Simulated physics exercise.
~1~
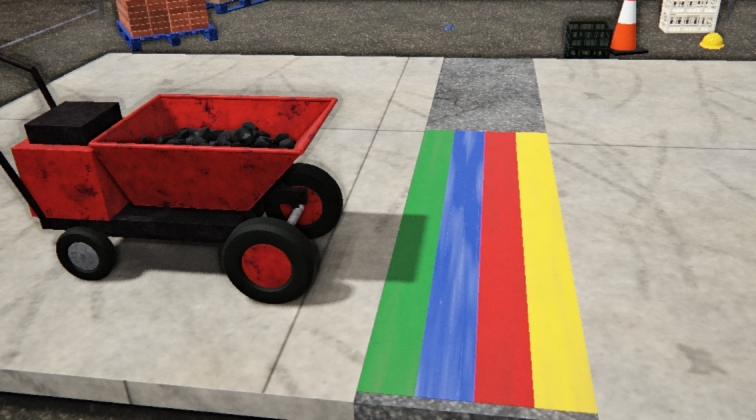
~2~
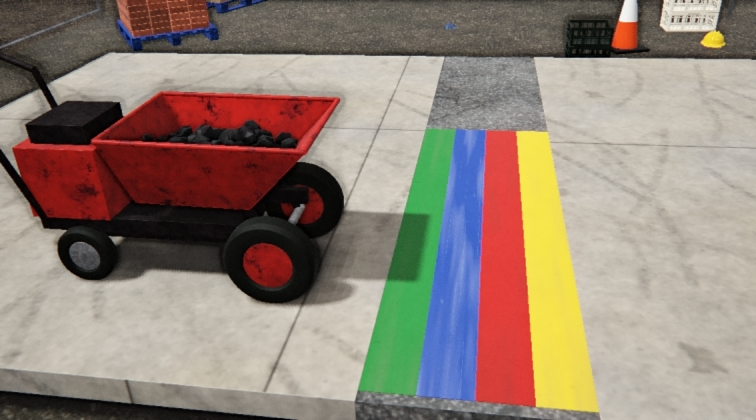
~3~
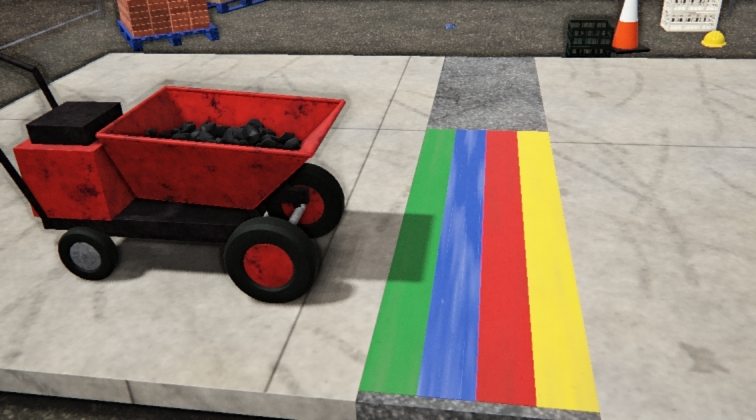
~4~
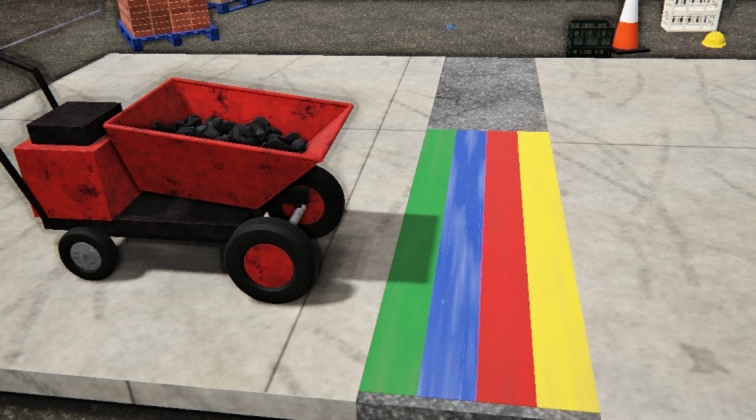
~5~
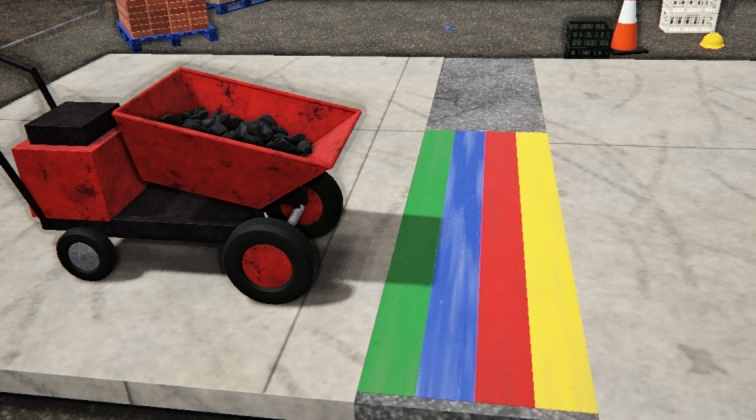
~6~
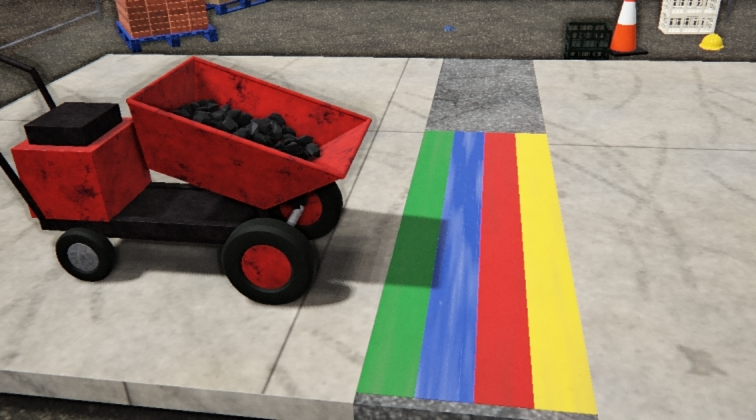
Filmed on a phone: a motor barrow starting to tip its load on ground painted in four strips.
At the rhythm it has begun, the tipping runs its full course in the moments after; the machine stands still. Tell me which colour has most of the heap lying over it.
Most of the heap lies over blue.
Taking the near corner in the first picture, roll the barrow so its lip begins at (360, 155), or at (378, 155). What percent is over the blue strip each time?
About 10 percent at the first place and about 10 percent at the second.
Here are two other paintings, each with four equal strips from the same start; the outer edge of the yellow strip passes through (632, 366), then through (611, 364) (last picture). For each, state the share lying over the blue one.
Roughly 40 per cent, then roughly 40 per cent.
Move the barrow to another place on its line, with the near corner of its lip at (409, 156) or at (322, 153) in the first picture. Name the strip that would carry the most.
That yellow strip for the first spot, blue for the second.
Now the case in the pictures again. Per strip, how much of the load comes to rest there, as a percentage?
Here's the split: Green strip gets 20 %, blue strip 35 %, red strip 15 %, yellow strip 5 %.
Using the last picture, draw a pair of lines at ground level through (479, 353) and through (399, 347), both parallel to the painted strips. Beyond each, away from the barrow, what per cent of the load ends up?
Some 20 and some 70 per cent, respectively.
Soon after the last picture, skip tipped steeply; all in the skip.
A little later, skip tipped right over; about two thirds in the skip; a small part over the green strip; a small part over the blue strip; a stray few over the red strip.
Later still, skip tipped right over; about a quarter in the skip; about a quarter over the green strip; about a third over the blue strip; a small part over the red strip; a small part over the yellow strip; a stray few off the paint.
At rest, skip tipped right over; about a quarter in the skip; about a quarter over the green strip; about a third over the blue strip; a small part over the red strip; a small part over the yellow strip; a stray few off the paint.
